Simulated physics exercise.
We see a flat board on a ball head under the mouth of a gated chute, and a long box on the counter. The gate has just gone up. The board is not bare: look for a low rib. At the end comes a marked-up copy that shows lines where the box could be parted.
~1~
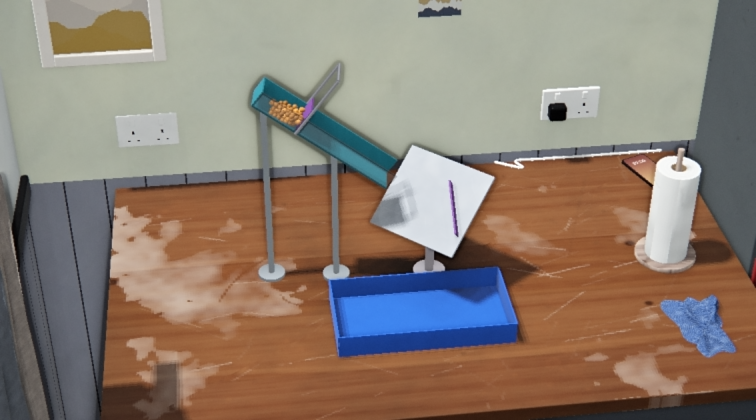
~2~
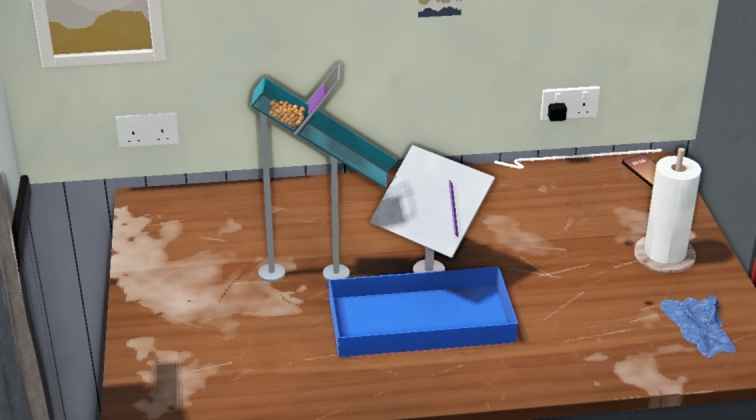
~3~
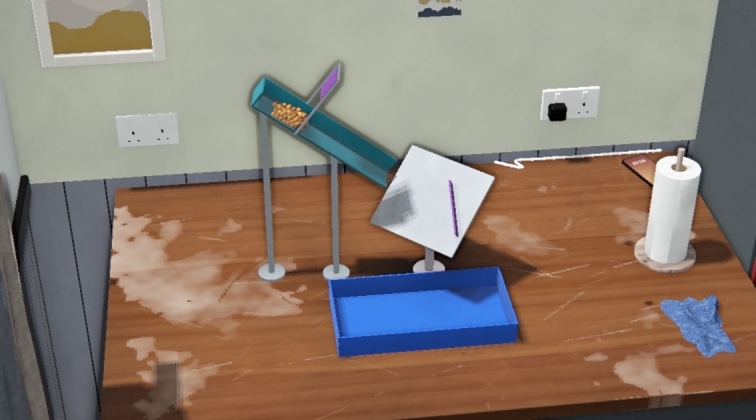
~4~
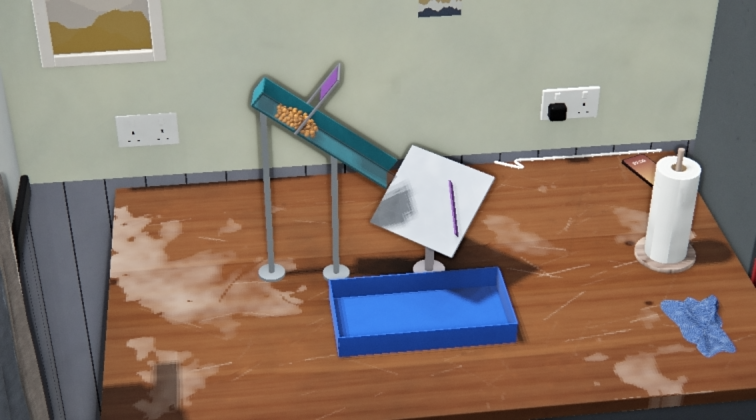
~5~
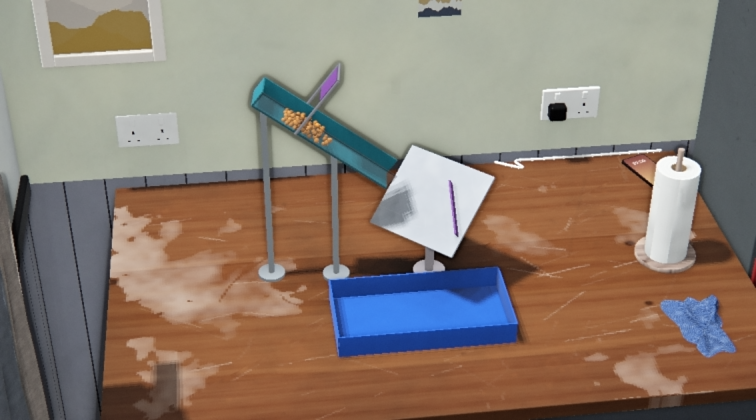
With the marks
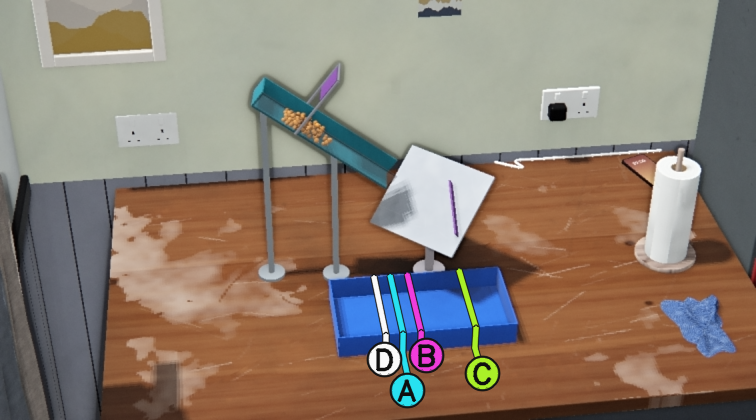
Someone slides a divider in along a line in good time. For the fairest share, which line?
Use line B.
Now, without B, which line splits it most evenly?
The answer is A.
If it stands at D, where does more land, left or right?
The right side.
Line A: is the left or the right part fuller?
The right side.
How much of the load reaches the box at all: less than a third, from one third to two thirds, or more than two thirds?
It is more than two thirds.
On the marked copy, line A crosses the front rim at (403, 333); line B crosses the front rim at (421, 331); line C crosses the front rim at (475, 327); line D crosses the front rim at (385, 334).
For line A, of what is caught, roughly a quarter on the left of the divider, the larger part on the right.
For line B, of what is caught, roughly a third on the left of the divider, roughly two thirds on the right.
For line C, of what is caught, every piece on the left of the divider, not one piece on the right.
For line D, of what is caught, just a few on the left of the divider, almost all on the right.
